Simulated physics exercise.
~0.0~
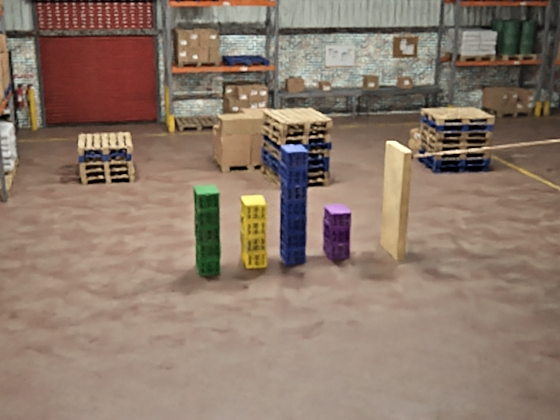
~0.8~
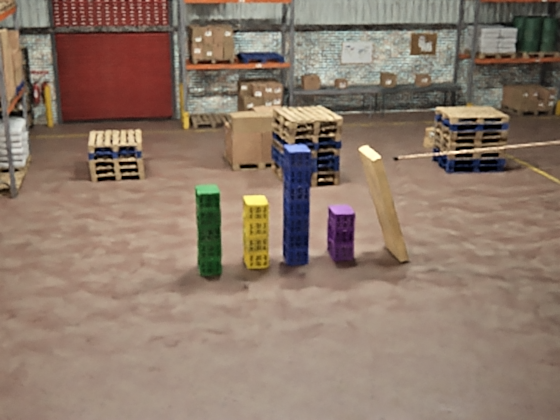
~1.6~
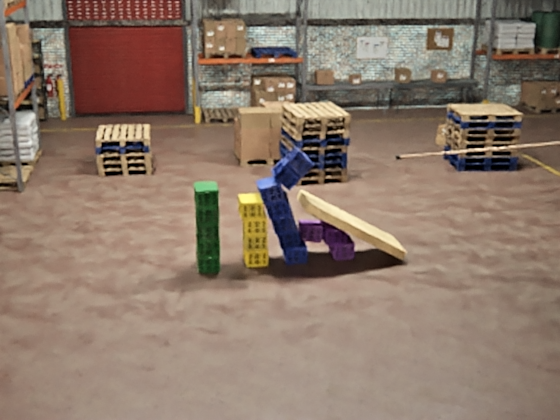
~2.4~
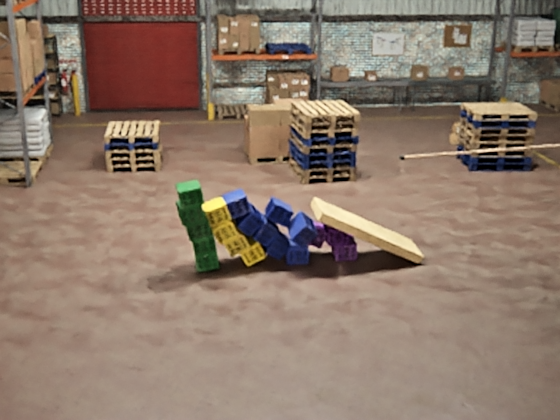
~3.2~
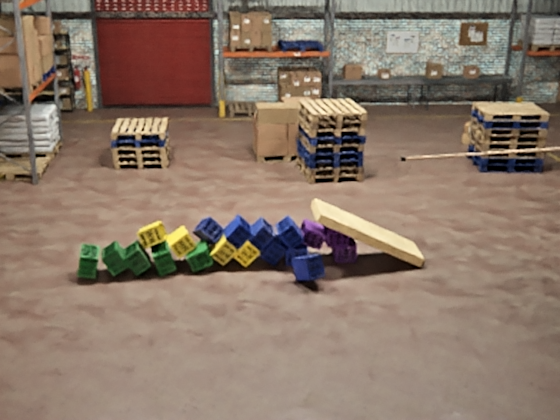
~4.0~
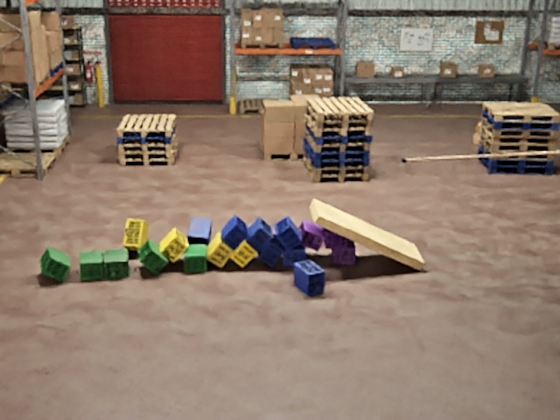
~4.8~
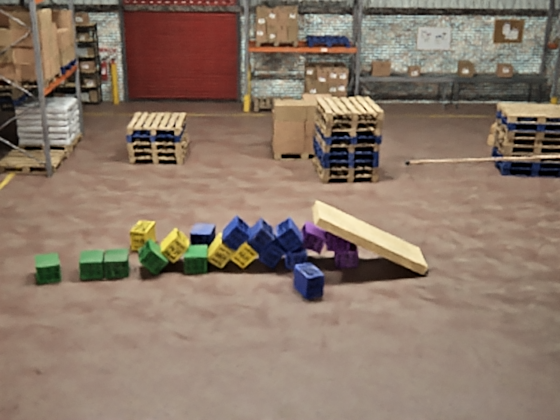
Tipping board knocking purple, blue, yellow and green crate stacks leftward in a warehouse, leaving crates strewn and the board propped aslant.
